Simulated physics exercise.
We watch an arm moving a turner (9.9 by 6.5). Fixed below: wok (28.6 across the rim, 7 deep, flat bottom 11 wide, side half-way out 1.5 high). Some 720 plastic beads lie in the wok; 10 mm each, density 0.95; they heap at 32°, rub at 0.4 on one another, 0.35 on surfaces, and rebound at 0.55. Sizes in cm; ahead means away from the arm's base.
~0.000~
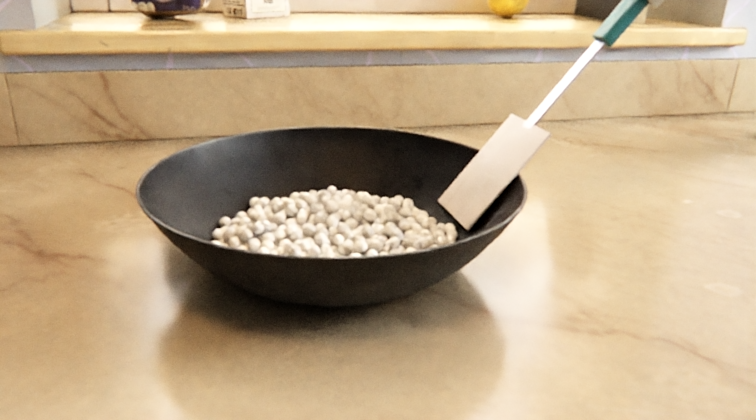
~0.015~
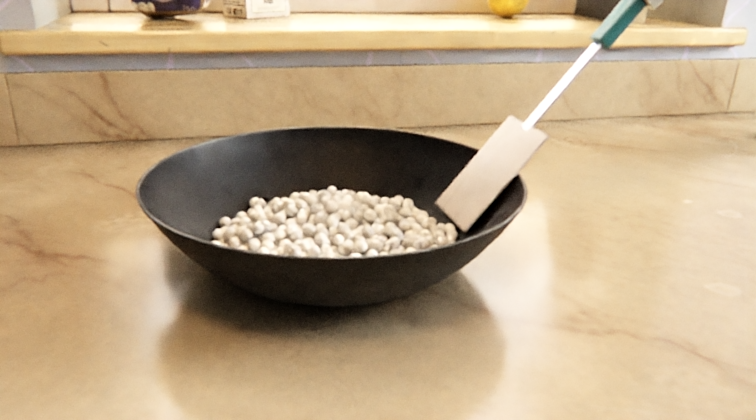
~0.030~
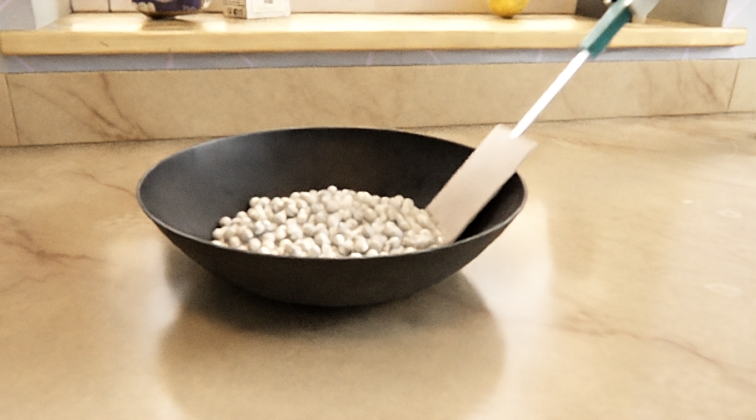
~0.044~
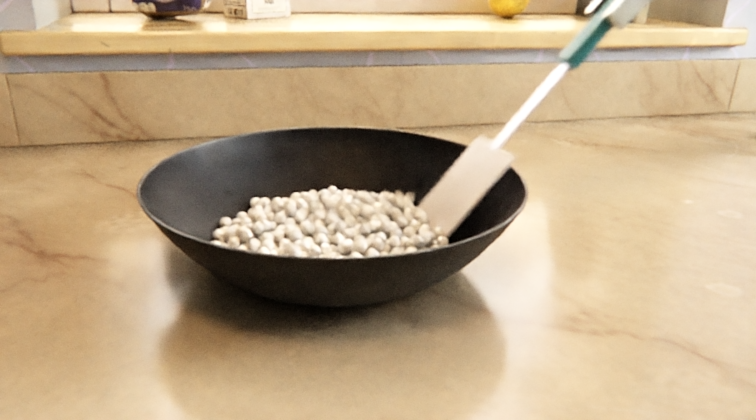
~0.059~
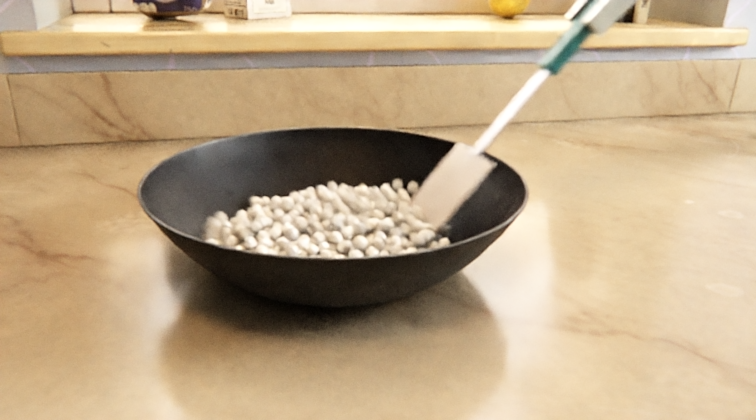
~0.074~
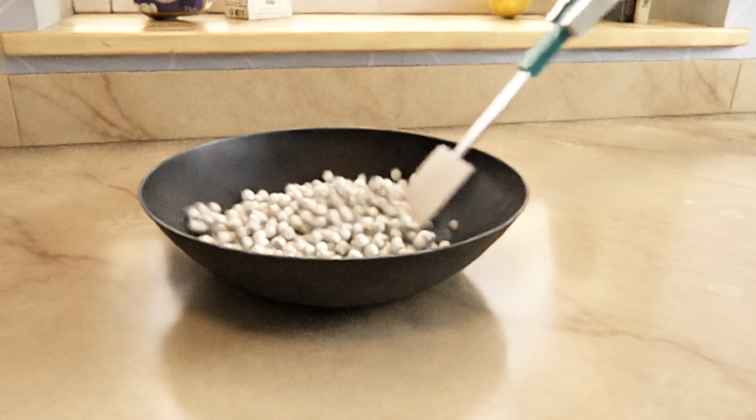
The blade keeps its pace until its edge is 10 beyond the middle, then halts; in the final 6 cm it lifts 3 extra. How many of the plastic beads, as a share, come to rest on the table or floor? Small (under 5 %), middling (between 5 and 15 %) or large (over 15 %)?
A large share, over 15 %, ends on the table or floor.
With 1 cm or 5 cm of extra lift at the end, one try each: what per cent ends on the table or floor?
Some 25 and 20 per cent.
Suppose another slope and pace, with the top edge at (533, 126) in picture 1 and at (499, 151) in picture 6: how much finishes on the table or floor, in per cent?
About 10 per cent.
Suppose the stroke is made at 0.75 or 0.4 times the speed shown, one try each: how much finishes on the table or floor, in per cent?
About 15 and 5 per cent.
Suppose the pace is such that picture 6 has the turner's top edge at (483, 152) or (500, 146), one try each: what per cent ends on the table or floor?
Some 20 and 10 per cent.
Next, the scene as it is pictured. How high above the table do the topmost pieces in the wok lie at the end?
Roughly 5.5 cm.
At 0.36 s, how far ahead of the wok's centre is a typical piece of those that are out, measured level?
Some 26 cm.
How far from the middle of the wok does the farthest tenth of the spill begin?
Roughly 85 cm.
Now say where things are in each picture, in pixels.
In the first frame, turner top edge at (531, 124), sloping 50°; upper third of the load around (335, 229), from x 215 to 450, top at y 190; 723 in the wok.
In the second frame, turner top edge at (528, 126), sloping 50°; upper third of the load around (336, 229), from x 215 to 450, top at y 190.
In the third frame, turner top edge at (516, 135), sloping 50°; upper third of the load around (336, 229), from x 215 to 450, top at y 190.
In the fourth frame, turner top edge at (496, 146), sloping 50°; upper third of the load around (341, 227), from x 215 to 450, top at y 190.
In the fifth frame, turner top edge at (476, 153), sloping 50°; upper third of the load around (340, 221), from x 210 to 455, top at y 185.
In the sixth frame, turner top edge at (456, 156), sloping 50°; upper third of the load around (333, 216), from x 195 to 455, top at y 175; 723 in the wok.
By 0.11 s, sloping 50°, highest piece 8 above the table; 723 in the wok.
By 0.15 s, sloping 50°, highest piece 10 above the table; 722 in the wok, 1 on the blade or in flight.
By 0.36 s, sloping 50°, highest piece 17 above the table; 550 in the wok, 26 on the table or floor, 147 on the blade or in flight.
By 1.41 s, sloping 50°, highest piece 5 above the table; 550 in the wok, 173 on the table or floor.
Final count, 550 in the wok, 173 on the table or floor. That is 24 % on the table or floor.
